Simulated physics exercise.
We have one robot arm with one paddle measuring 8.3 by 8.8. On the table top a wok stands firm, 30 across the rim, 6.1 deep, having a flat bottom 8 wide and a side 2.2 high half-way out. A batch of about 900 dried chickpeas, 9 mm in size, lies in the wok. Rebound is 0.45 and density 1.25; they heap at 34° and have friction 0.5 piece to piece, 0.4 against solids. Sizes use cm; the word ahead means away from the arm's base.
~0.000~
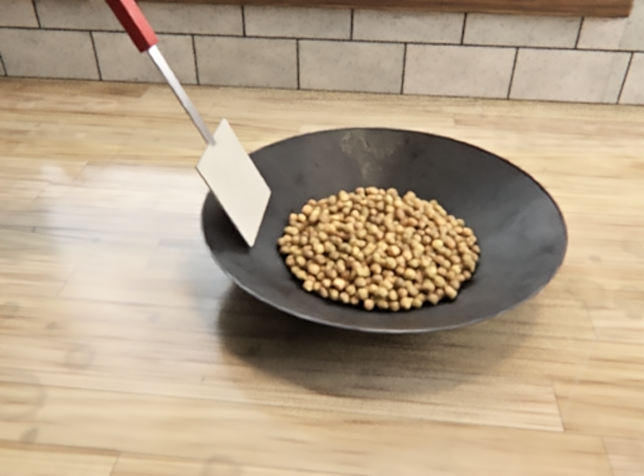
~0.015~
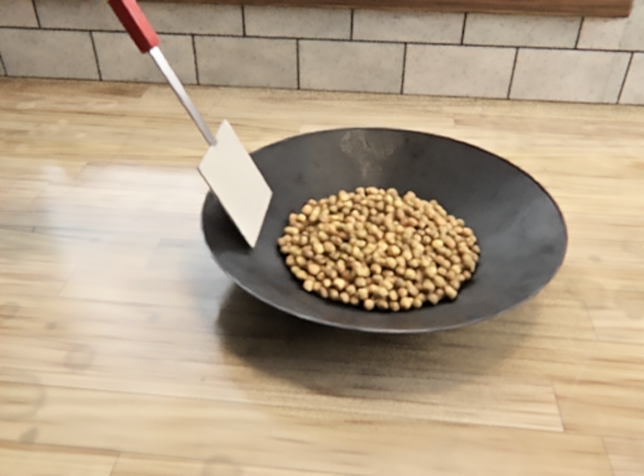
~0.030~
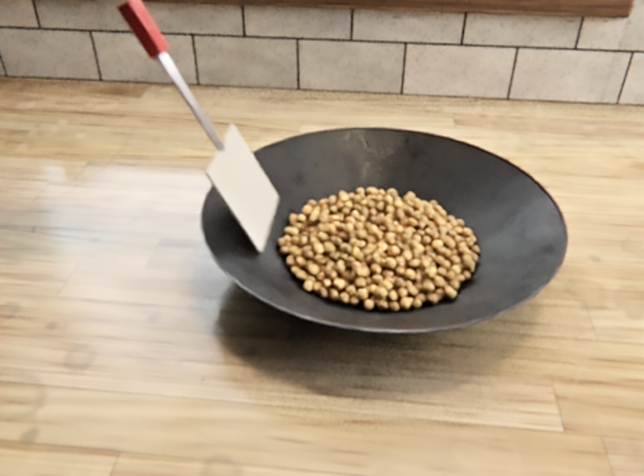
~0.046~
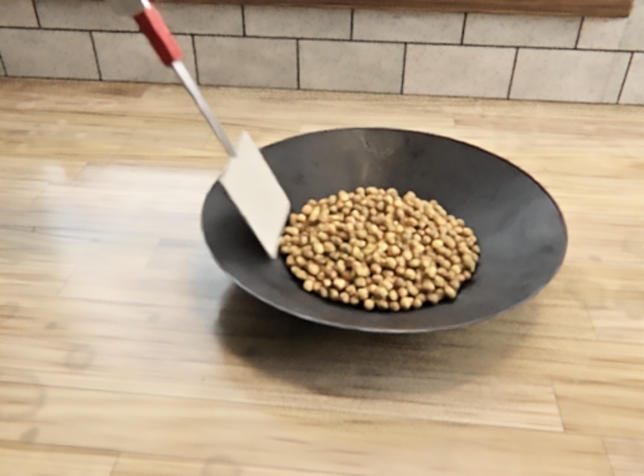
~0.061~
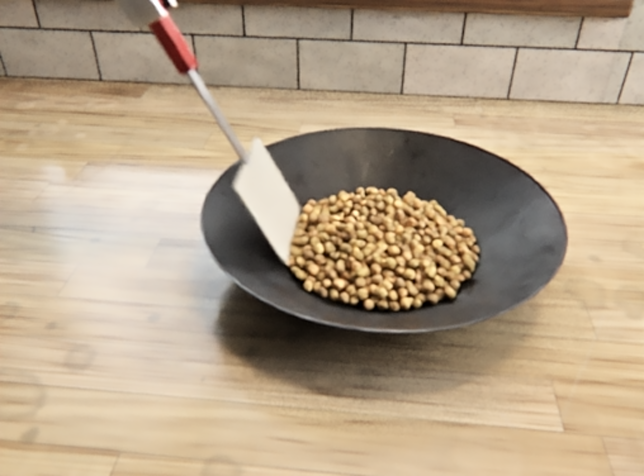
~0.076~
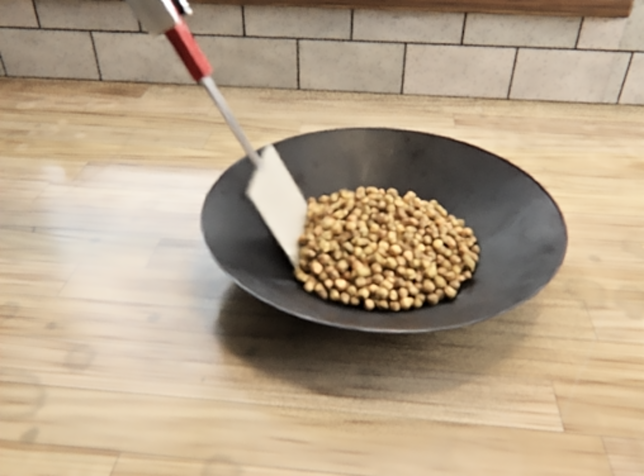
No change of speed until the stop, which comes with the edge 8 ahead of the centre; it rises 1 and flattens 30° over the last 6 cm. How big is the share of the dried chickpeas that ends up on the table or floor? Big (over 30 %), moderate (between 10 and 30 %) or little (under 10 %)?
The share is little.
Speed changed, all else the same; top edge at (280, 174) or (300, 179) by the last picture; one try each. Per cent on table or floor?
I'd estimate some 20 and 35 in a hundred.
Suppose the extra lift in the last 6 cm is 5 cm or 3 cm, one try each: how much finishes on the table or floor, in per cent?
Close to 10 and 10 percent respectively.
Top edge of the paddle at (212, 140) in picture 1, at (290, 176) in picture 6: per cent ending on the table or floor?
30 per cent.
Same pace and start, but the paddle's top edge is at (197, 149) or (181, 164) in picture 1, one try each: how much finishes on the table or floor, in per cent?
First try around 5 percent, second around 5 percent.
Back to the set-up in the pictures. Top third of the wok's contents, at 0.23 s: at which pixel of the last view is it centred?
It is centred at about (460, 223).
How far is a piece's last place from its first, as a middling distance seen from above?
Somewhere about 7 centimetres, I'd say.
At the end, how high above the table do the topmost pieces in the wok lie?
Height at the end: Around 7.5 cm.
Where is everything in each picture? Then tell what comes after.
Paddle top edge at (211, 141), sloping 63°; upper third of the load around (379, 235), from x 280 to 475, top at y 190; 900 in the wok, in the first frame.
Paddle top edge at (212, 142), sloping 63°; upper third of the load around (379, 235), from x 280 to 475, top at y 190, in the second frame.
Paddle top edge at (220, 147), sloping 63°; upper third of the load around (379, 235), from x 280 to 475, top at y 190, in the third frame.
Paddle top edge at (233, 154), sloping 63°; upper third of the load around (379, 235), from x 280 to 475, top at y 190, in the fourth frame.
Paddle top edge at (246, 160), sloping 63°; upper third of the load around (379, 235), from x 280 to 475, top at y 190, in the fifth frame.
Paddle top edge at (259, 166), sloping 63°; upper third of the load around (378, 233), from x 280 to 475, top at y 190; 900 in the wok, in the sixth frame.
By 0.15 s, sloping 63°, highest piece 10 above the table; 900 in the wok.
By 0.23 s, sloping 53°, highest piece 10 above the table; 900 in the wok.
By 0.46 s, sloping 33°, highest piece 7 above the table; 855 in the wok, 33 on the table or floor, 12 on the blade or in flight.
By 1.51 s, sloping 33°, highest piece 7 above the table; 852 in the wok, 48 on the table or floor.
Final count, 852 in the wok, 48 on the table or floor. That is 5 % on the table or floor.
